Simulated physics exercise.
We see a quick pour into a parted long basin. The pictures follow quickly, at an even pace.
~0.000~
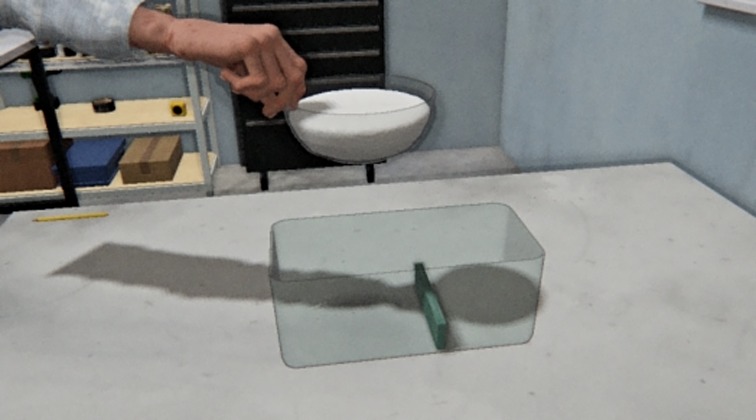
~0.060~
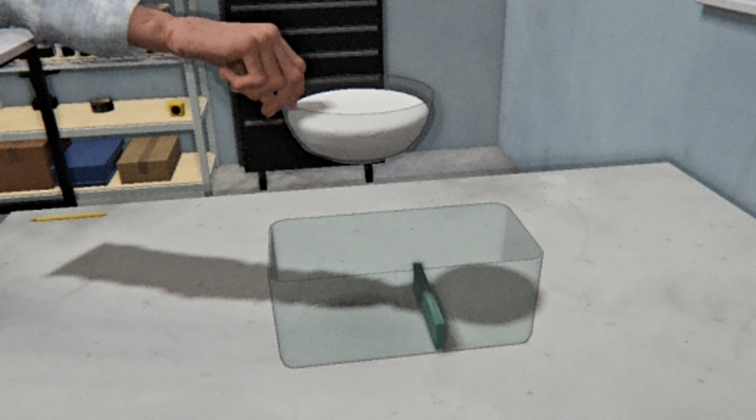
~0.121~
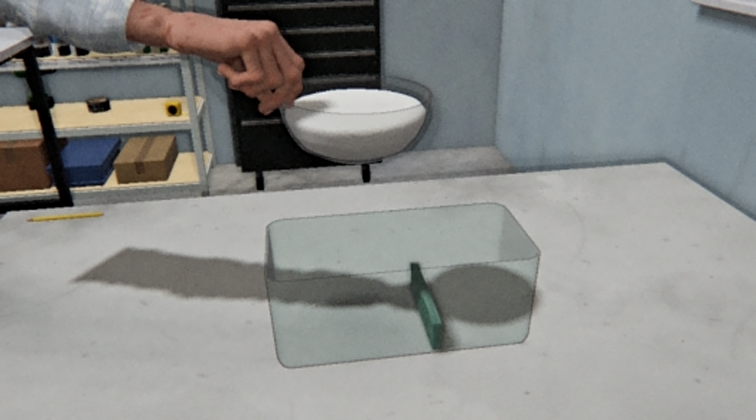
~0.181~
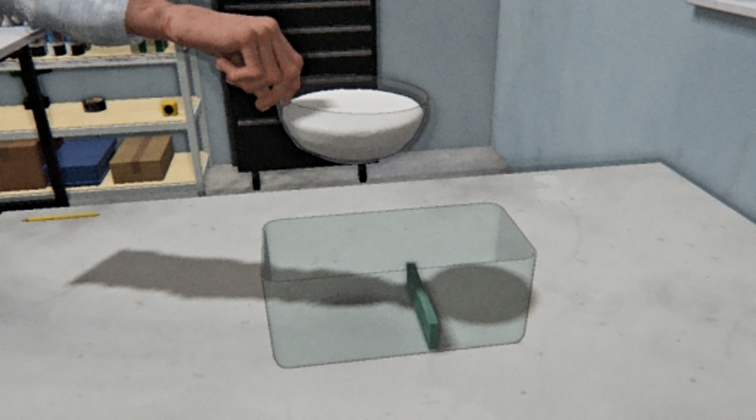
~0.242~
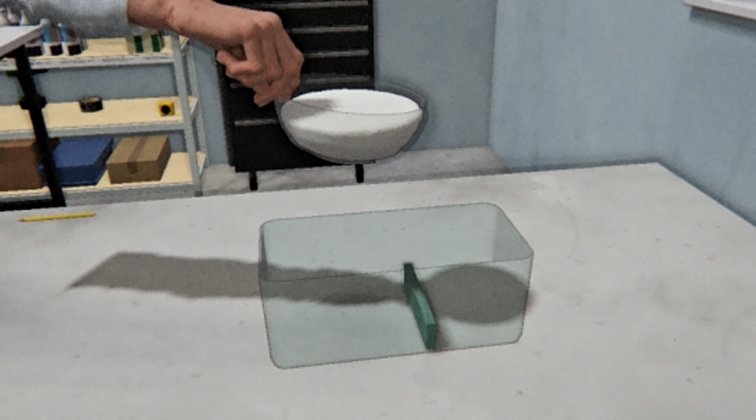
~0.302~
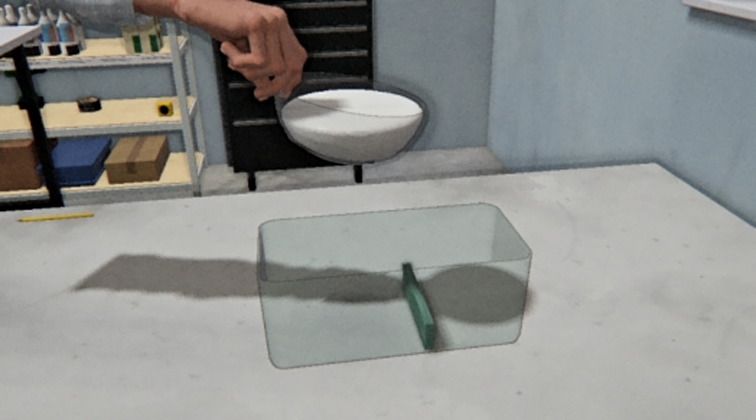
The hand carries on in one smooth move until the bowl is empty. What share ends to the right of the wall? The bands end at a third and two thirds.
It comes to over two thirds.
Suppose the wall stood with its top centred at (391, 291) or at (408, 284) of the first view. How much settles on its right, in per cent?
Roughly 95 per cent, and 95 per cent.
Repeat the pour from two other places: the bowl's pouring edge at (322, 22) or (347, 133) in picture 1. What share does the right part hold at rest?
First some 15, then 5 per cent.
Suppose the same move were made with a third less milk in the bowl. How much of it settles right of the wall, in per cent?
Some 85 per cent.
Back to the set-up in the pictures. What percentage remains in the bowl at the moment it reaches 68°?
Roughly 35 in a hundred.
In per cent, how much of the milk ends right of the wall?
Near 80 %.
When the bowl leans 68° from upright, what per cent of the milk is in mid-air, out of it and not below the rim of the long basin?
It comes to 35 per cent or so.
A moment on, the bowl is tipped part way and 34 per cent is still to pour, 0 is left of the wall and 29 right of it.
Next, the bowl is tipped right over and 0 per cent is still to pour, 16 is left of the wall and 82 right of it.
Then the bowl is tipped right over and 0 per cent is still to pour, 21 is left of the wall and 78 right of it.
Later the bowl is tipped right over and 0 per cent is still to pour, 22 is left of the wall and 78 right of it.
At rest 22 per cent lies left of the wall, 78 right of it and 1 outside.
